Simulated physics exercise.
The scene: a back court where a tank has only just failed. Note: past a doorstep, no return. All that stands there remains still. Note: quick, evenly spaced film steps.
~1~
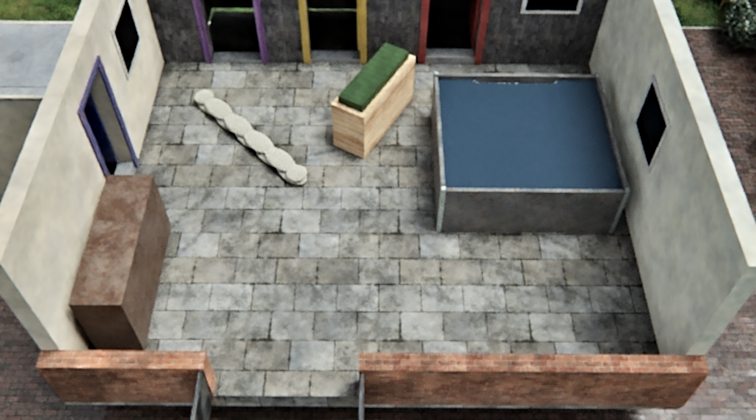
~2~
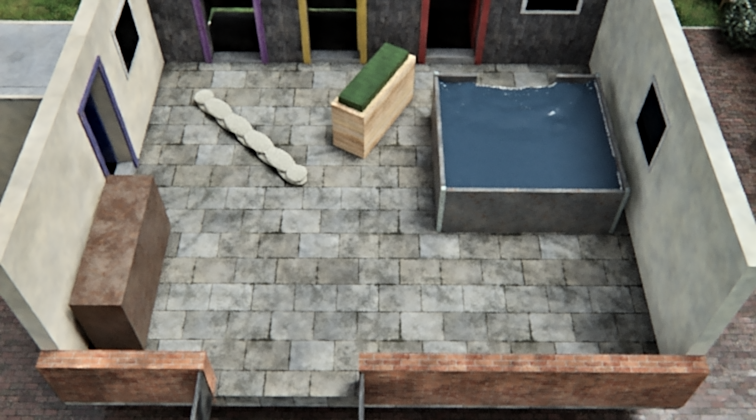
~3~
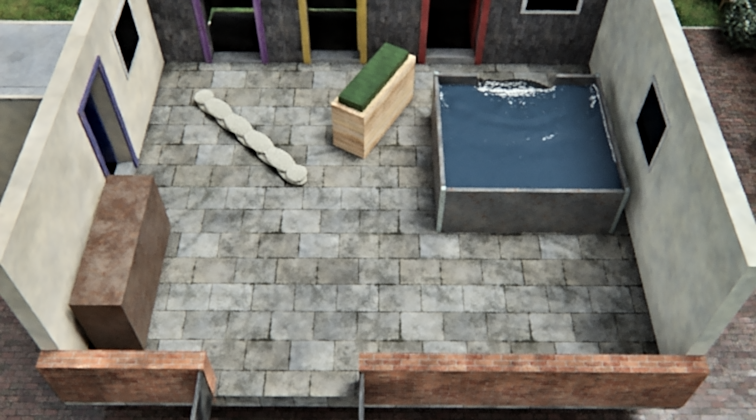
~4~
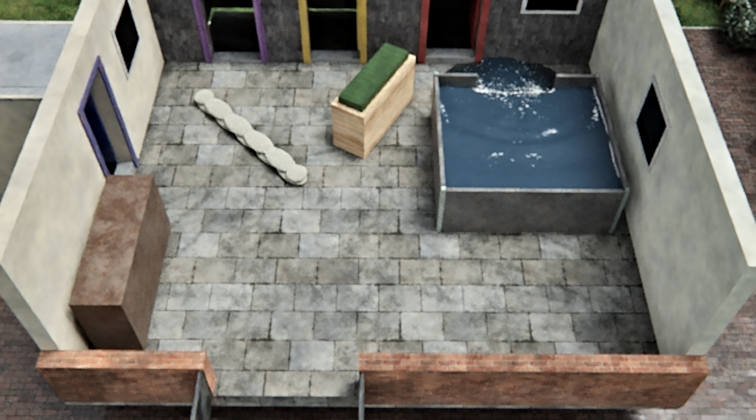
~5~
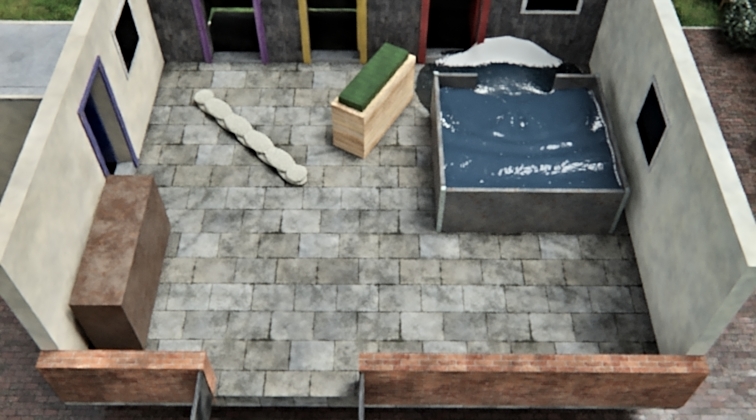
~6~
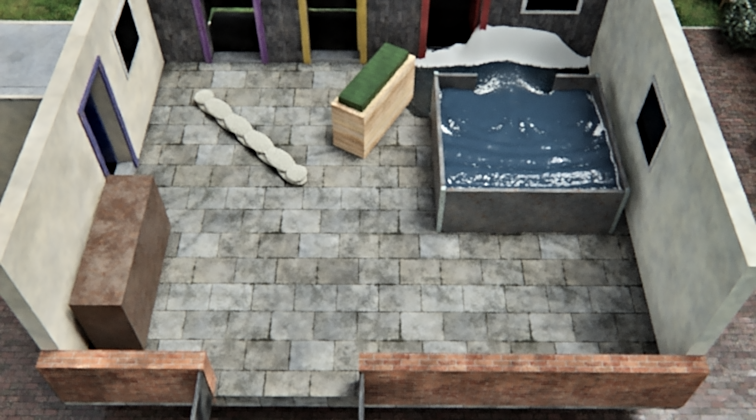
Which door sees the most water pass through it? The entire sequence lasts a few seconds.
The red door sees the most.
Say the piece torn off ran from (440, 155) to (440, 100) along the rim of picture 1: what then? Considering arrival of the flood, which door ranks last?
My pick is the door marked yellow.
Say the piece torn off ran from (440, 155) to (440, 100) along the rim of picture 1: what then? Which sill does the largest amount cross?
I'd go with the purple-painted one.
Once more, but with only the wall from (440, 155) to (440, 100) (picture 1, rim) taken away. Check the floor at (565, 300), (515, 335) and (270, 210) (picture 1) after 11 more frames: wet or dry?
In sequence the three spots come out still bare, then still bare, then wetted.
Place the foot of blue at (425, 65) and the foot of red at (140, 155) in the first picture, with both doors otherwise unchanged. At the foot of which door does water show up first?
The blue-painted one, ahead of the rest.
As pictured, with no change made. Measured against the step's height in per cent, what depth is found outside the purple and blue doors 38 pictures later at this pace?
Near 220 and 30 per cent, in that order.
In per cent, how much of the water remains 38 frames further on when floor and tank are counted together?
88 in a hundred.
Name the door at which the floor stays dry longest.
That one is the door marked blue.
A moment on, water covers 15 % of the floor; blue door not reached, red door a lot in, yellow door wet at the sill, nothing in, purple door not reached.
Next, water covers 25 % of the floor; blue door not reached, red door a lot in, yellow door wet at the sill, nothing in, purple door wet at the sill, nothing in.
Then, water covers 40 % of the floor; blue door not reached, red door a lot in, yellow door a trickle in, purple door wet at the sill, nothing in.
Later, water covers 85 % of the floor; blue door wet at the sill, nothing in, red door a lot in, yellow door some in, purple door some in.
In the end, water covers 95 % of the floor; blue door wet at the sill, nothing in, red door a lot in, yellow door some in, purple door a lot in; the red door has let in the most.
